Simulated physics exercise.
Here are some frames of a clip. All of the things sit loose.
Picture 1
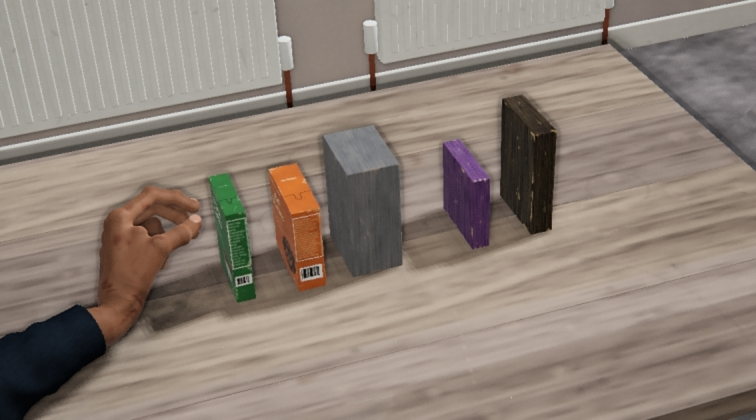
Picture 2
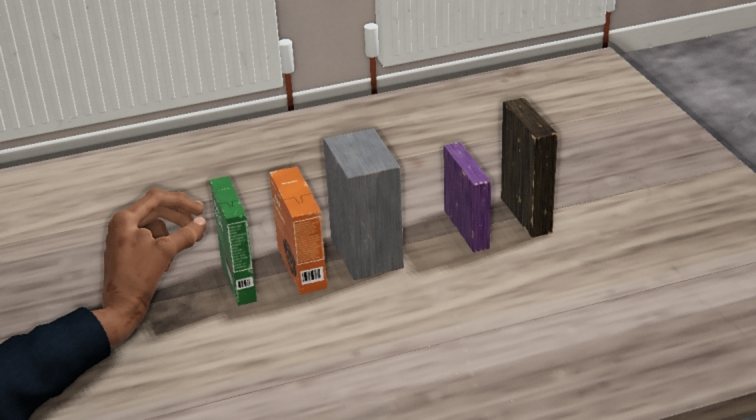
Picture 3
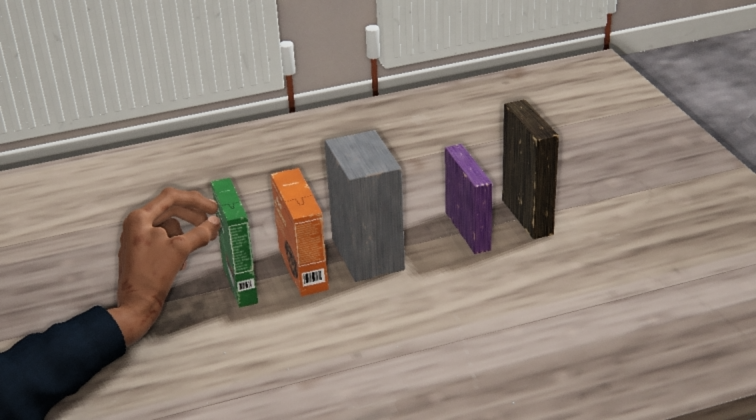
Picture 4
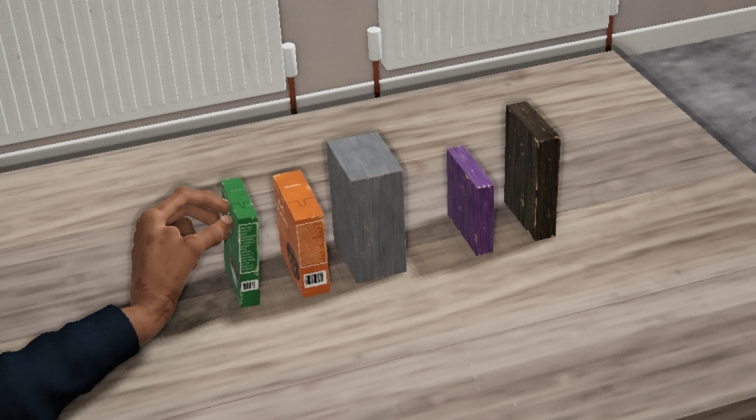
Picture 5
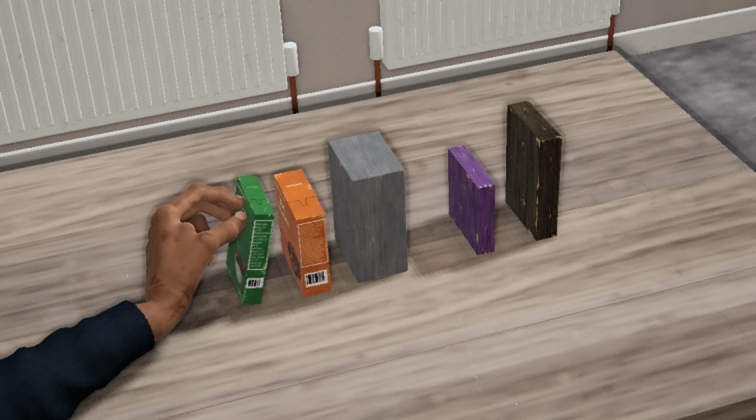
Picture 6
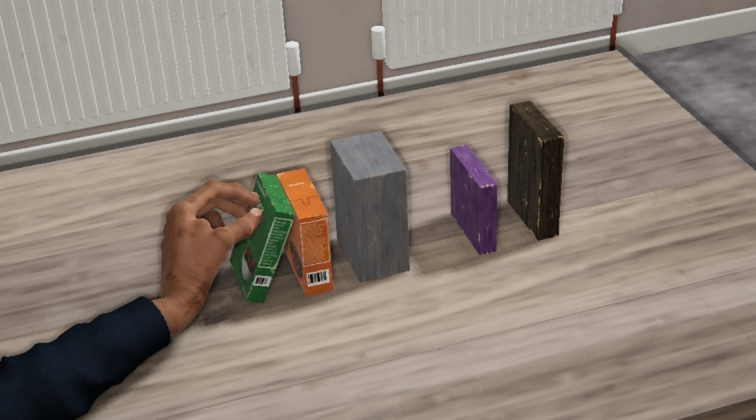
On a wooden table by radiators, a hand moves right and pushes a green packet, tilting it toward an orange packet.
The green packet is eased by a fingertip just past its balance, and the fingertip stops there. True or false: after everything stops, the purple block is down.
False.
Then, 0.70 s later than the last frame, green packet 22° over.
Then, 1.80 s later than the last frame, purple block resting near (473, 200).
When it is over, all 3 as before. End places, in pixels of the last picture, purple block near (473, 200).
